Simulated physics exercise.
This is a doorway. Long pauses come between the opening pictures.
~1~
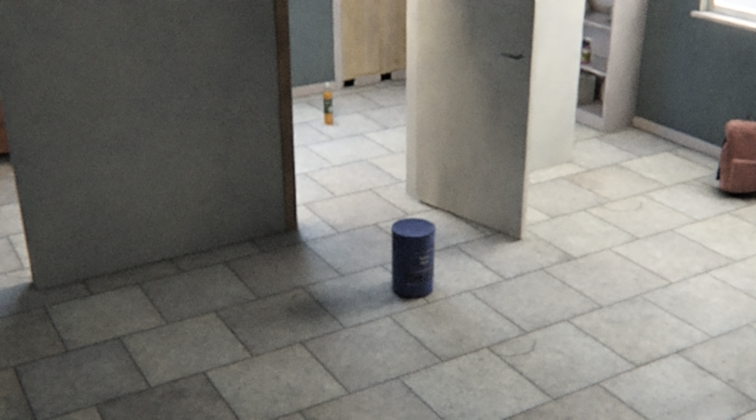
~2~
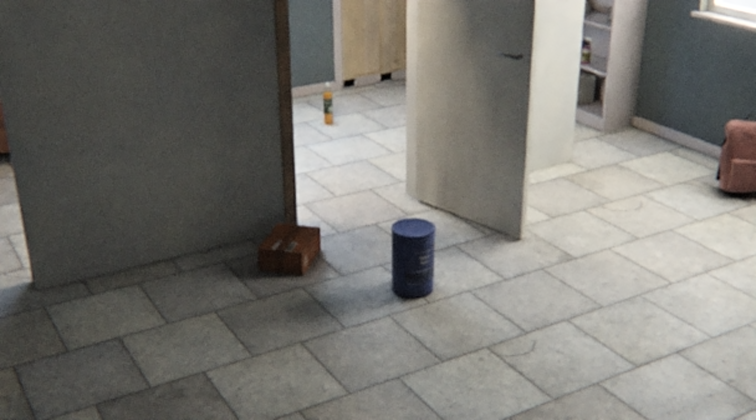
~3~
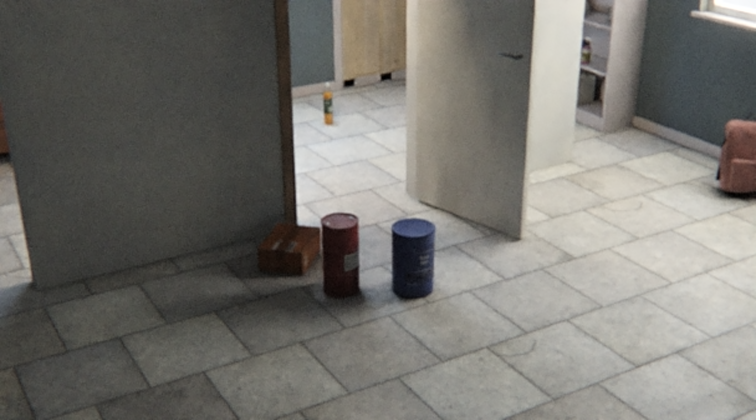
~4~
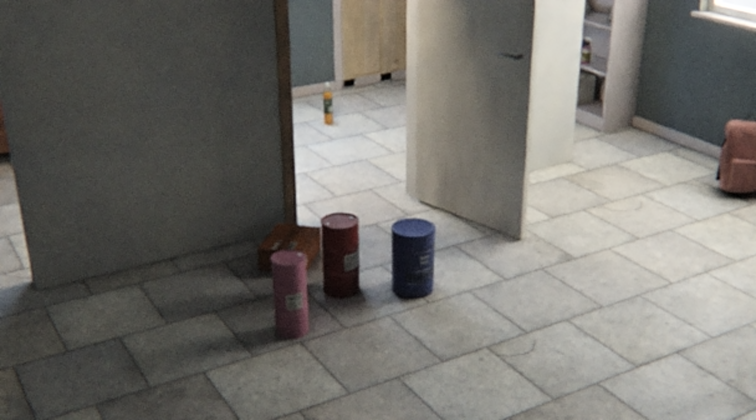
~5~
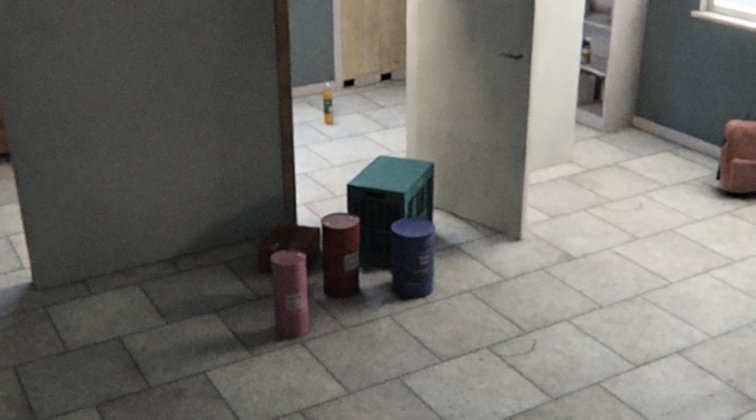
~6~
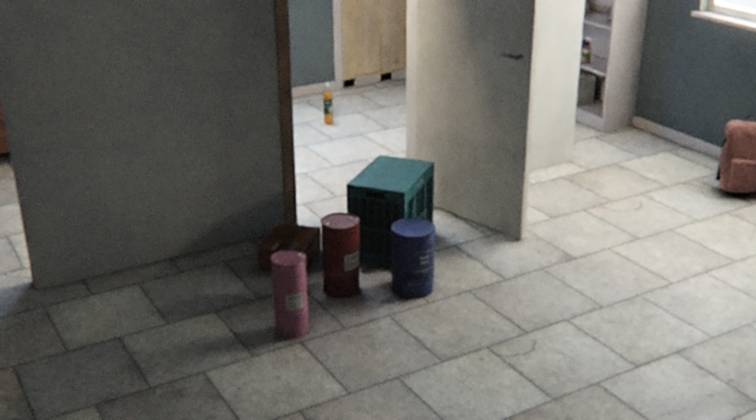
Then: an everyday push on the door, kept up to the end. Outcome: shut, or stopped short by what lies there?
Stopped short.
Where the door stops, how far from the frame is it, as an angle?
Around 50 degrees.
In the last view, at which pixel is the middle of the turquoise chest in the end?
It winds up at roughly (372, 211).
Then, 0.60 s past the last view, door 90° open.
Then, 1.10 s past the last view, door 68° open.
Then, 1.70 s past the last view, door 61° open; turquoise chest displaced a little near (381, 211).
Then, 4.10 s past the last view, door 56° open; turquoise chest displaced a little near (376, 211).
Finally, door 52° open; all 5 still in place. Final places as the last picture's camera would see them, turquoise chest near (372, 212).
